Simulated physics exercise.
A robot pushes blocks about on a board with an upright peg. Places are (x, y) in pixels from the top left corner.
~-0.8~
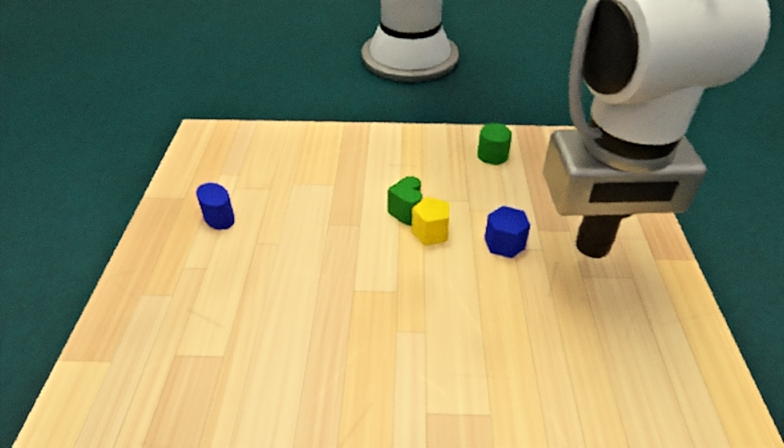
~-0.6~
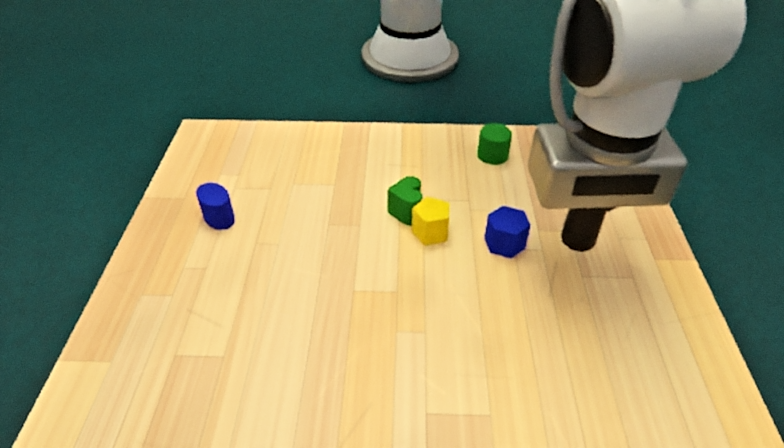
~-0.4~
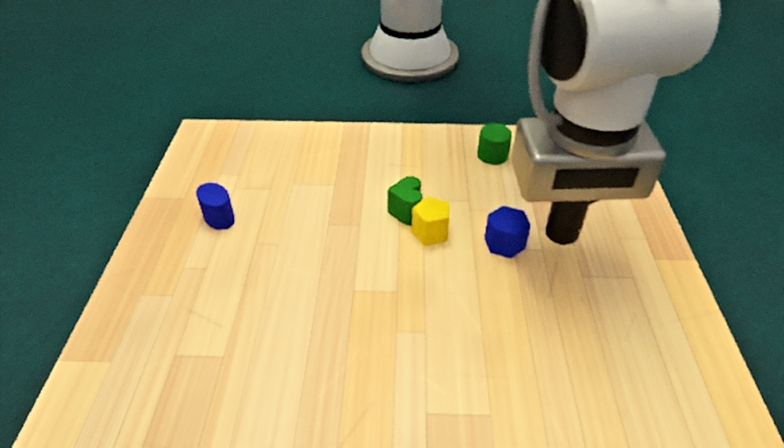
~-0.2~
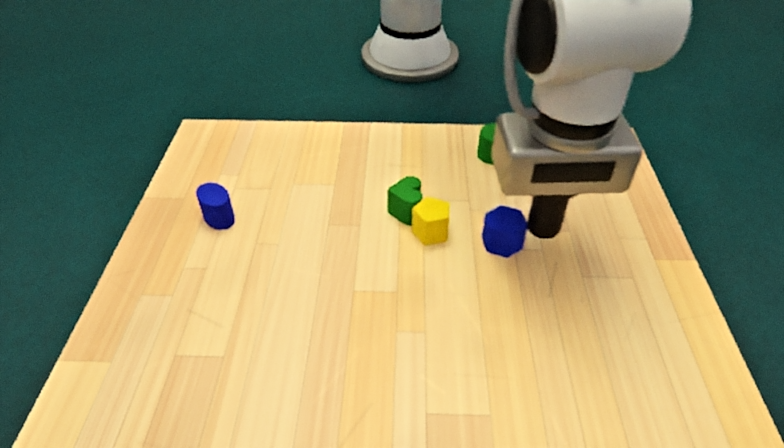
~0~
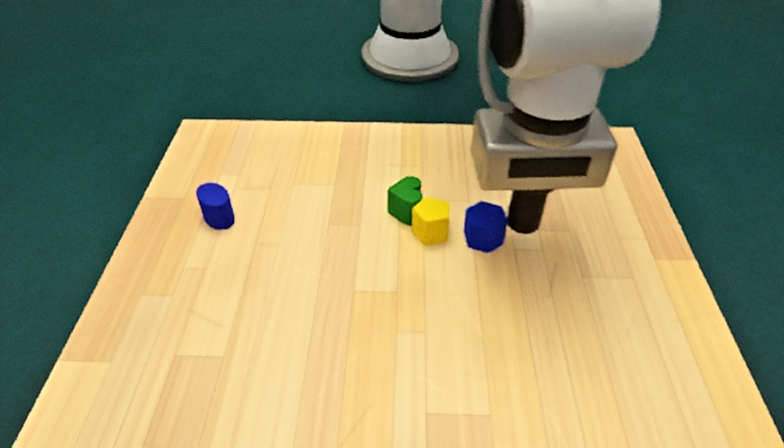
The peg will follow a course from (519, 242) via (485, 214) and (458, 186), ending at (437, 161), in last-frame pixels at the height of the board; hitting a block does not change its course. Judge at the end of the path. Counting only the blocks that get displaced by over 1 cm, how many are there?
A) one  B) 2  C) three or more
The one that fits is A, one.
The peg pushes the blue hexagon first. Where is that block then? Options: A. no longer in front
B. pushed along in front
A: No longer in front.
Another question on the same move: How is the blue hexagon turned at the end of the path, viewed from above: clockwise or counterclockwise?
It goes round opposite to clock hands.
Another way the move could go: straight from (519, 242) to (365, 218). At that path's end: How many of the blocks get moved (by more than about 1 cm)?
In total, three or more blocks get moved by over 1 cm.
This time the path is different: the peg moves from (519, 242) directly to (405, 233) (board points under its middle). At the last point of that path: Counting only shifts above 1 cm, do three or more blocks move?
That would be a yes.
On the path given first. One third of the way, peg (487, 196); blue hexagon (469, 209), turned 30° anticlockwise.
Two thirds of the way, peg (459, 169); blue hexagon (469, 209), turned 30° anticlockwise.
At the end, peg (439, 143); yellow five-sided block in place; blue hexagon (469, 209), turned 30° anticlockwise.
